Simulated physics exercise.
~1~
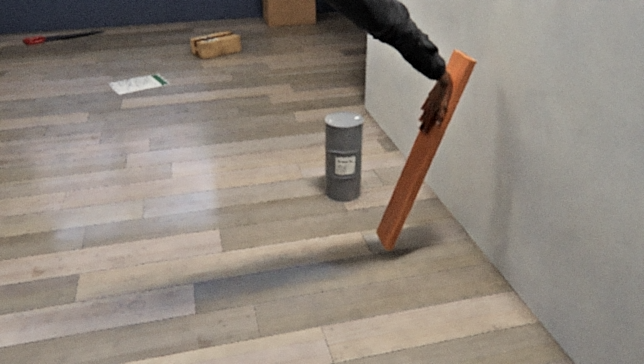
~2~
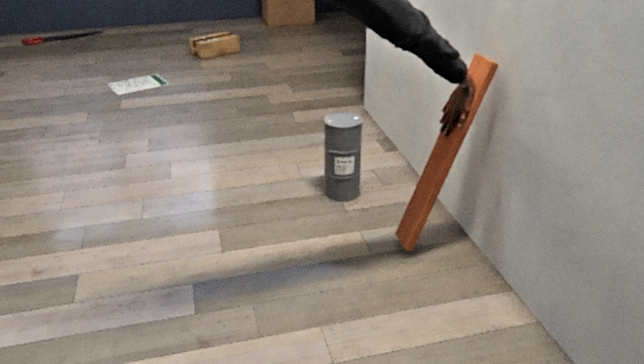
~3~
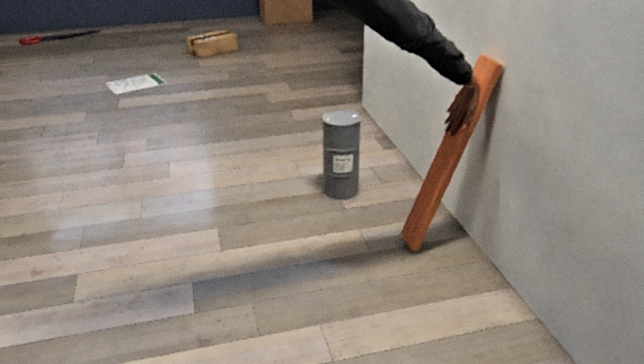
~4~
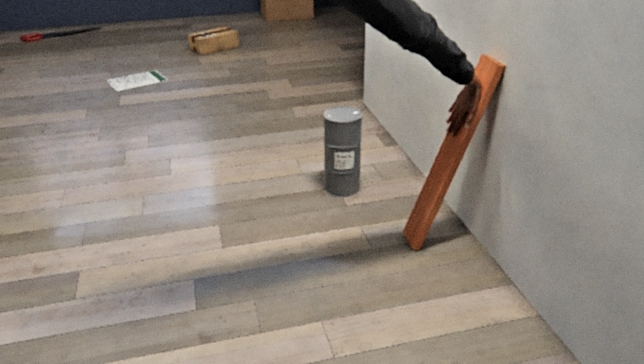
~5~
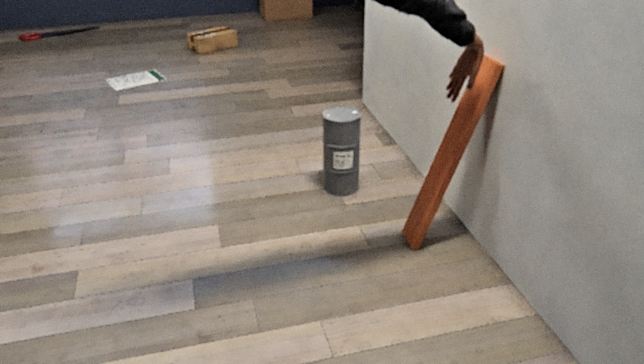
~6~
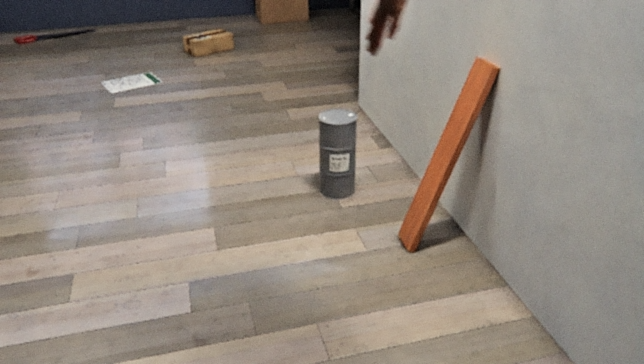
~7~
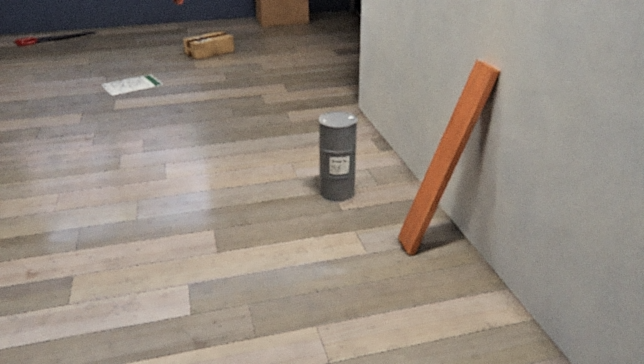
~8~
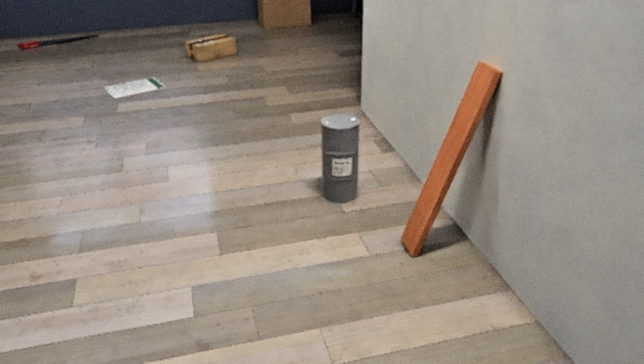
The footage shows a dark-sleeved arm moving an orange plank to the right and leaning it against a pale wall beside a grey canister on a wood-patterned floor. The hand lets go and withdraws, and the plank stays leaning on its own, with the canister still in place.
